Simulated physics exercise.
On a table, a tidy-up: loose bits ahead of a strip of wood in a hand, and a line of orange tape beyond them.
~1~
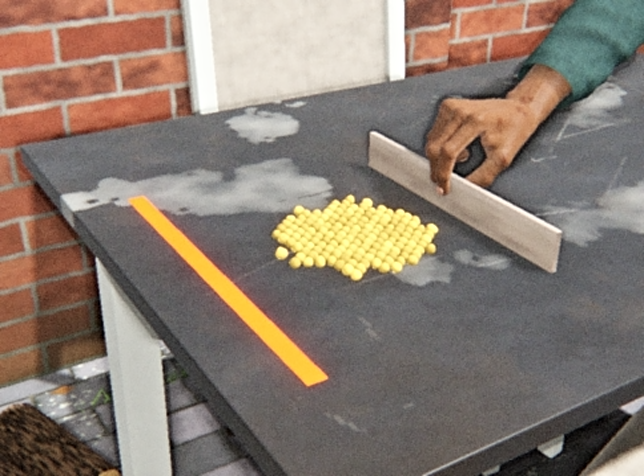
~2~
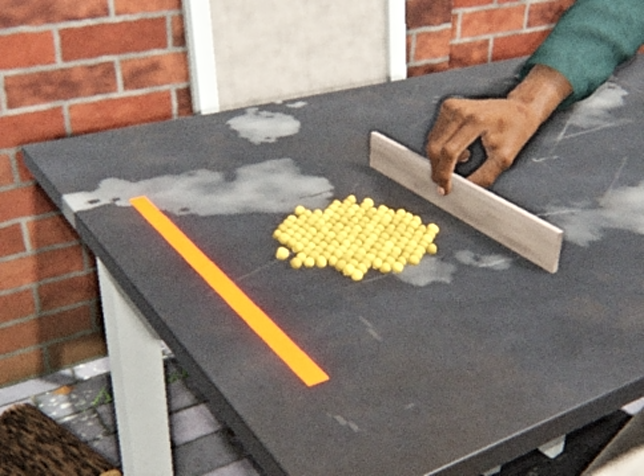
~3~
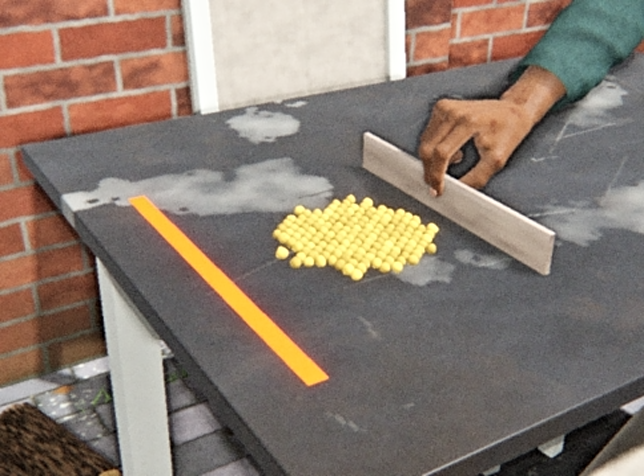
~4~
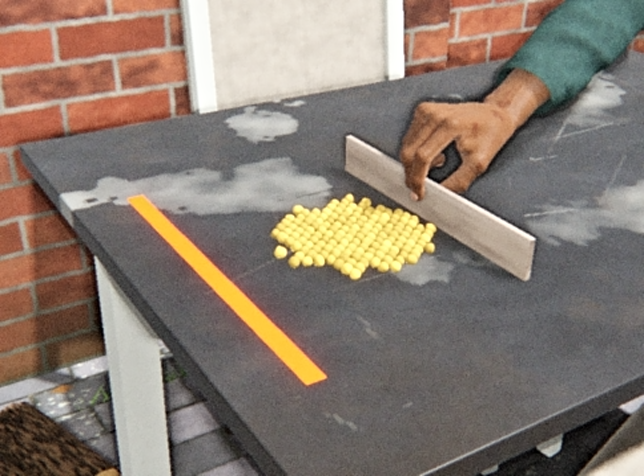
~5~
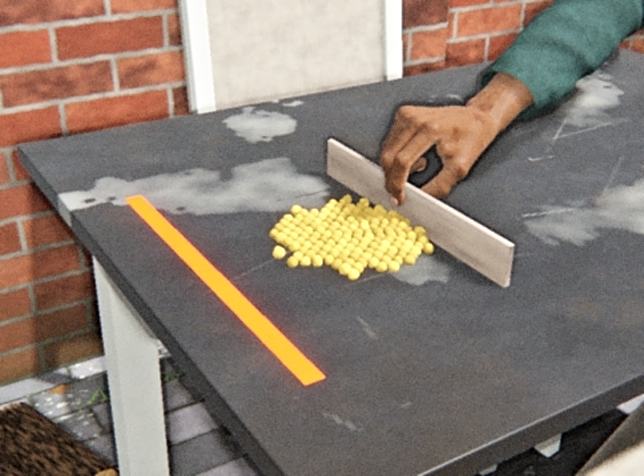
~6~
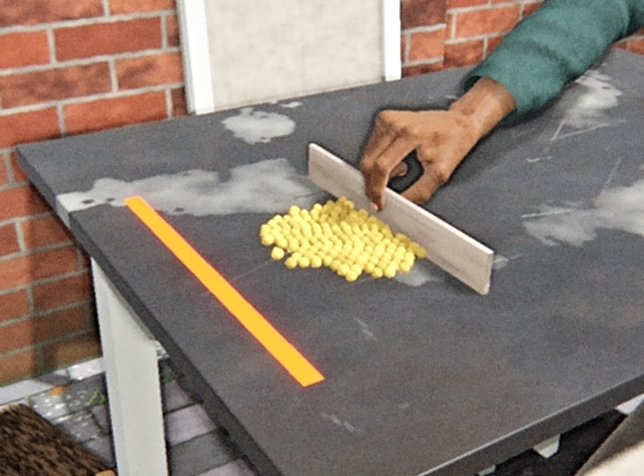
The footage shows a hand holding a strip of wood upright on a dark tabletop, at rest at first, then sliding it left into a heap of small yellow balls and pushing them slightly toward a line of orange tape.
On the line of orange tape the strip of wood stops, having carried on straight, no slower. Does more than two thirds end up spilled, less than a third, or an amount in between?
Less than one third.
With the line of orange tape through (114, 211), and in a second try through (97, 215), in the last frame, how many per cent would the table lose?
You'd see some 60 in a hundred first, and then 80 in a hundred.
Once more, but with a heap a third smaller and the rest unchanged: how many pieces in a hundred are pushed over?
Expected share: Around 10 %.
Shortly afterwards, strip of wood still moving, near (297, 214); heap all on the table, its front near (222, 277).
Next, strip of wood stopped at the orange tape; heap a little over the edge.
Some moments later, strip of wood stopped at the orange tape; heap near a quarter over the edge.
In the end, strip of wood stopped at the orange tape; heap near a quarter over the edge.
